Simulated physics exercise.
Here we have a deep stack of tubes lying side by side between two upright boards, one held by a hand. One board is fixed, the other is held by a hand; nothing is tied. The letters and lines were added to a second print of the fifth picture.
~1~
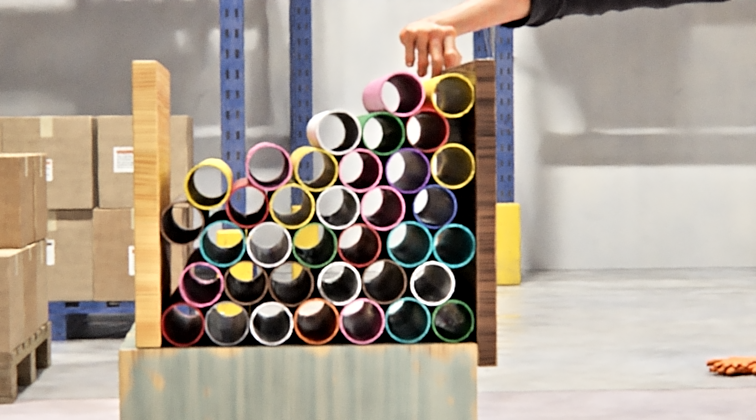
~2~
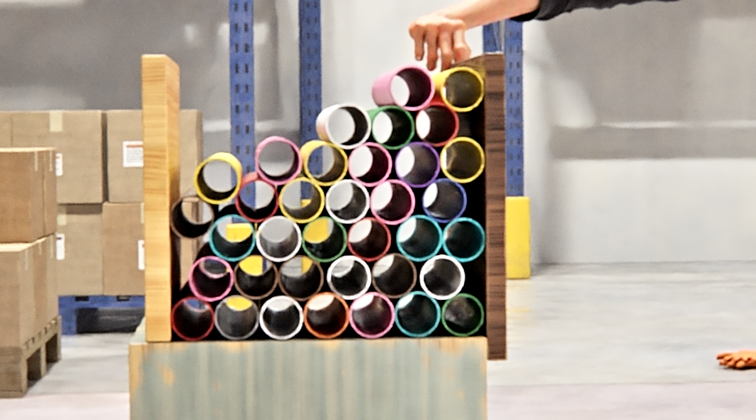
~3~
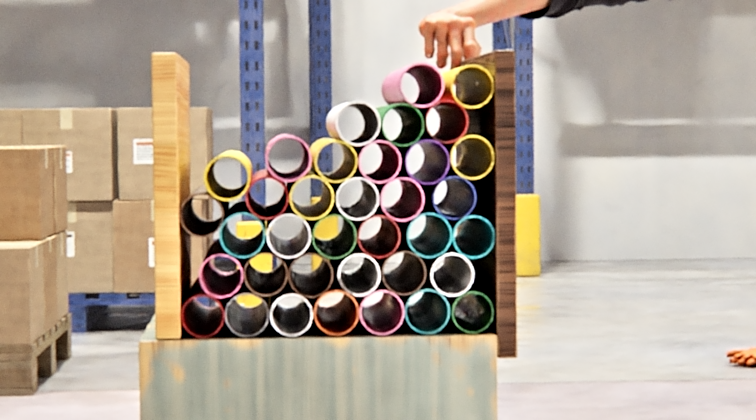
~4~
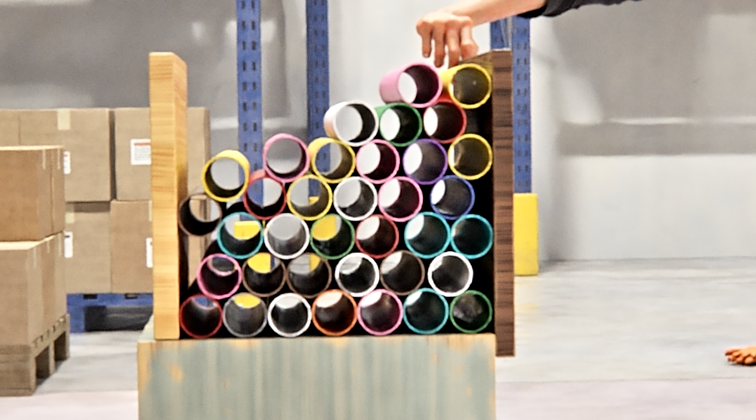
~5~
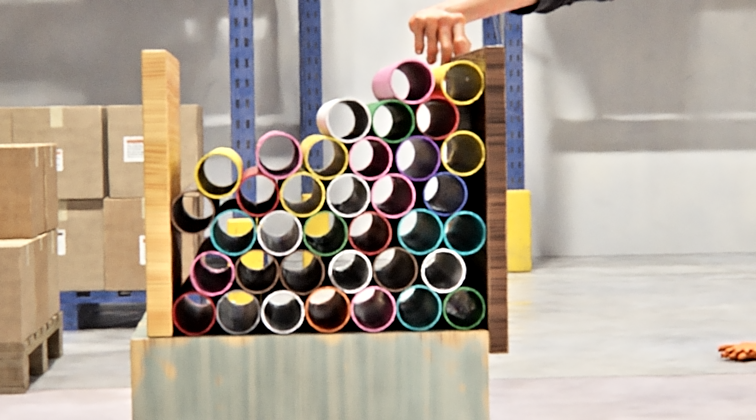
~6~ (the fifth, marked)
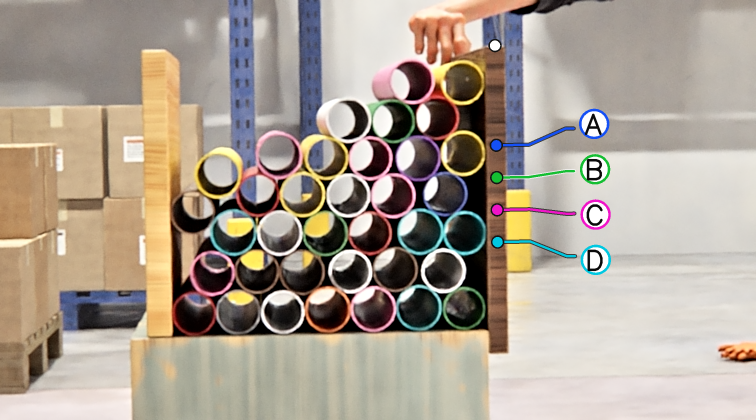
The camera drifts slightly, so the whole scene slides a little to the right and then back left, while the tubes keep their places and the hand stays at the top right. Seen from the front in a warehouse-like space, colourful open-ended tubes lie stacked between a pale left board and a dark right one, on a greyish-green base. Cardboard boxes stand at left, blue uprights behind.
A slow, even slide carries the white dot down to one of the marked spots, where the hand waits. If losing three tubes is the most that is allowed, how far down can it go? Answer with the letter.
No lower than B.
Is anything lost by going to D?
Yes.
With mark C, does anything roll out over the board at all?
Yes.
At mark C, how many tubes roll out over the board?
The count is four.
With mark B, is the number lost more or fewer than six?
It loses fewer than six.
On the marked copy, A at (496, 146); B at (497, 178); C at (497, 210); D at (498, 242); the white dot at (495, 46).
Following B. Soon after the start, top of the board (485, 107).
Later, top of the board (486, 176).
In the end, top of the board (486, 178), one out over the board.
As for the rest, A one out over the board; C four out over the board; D four out over the board.
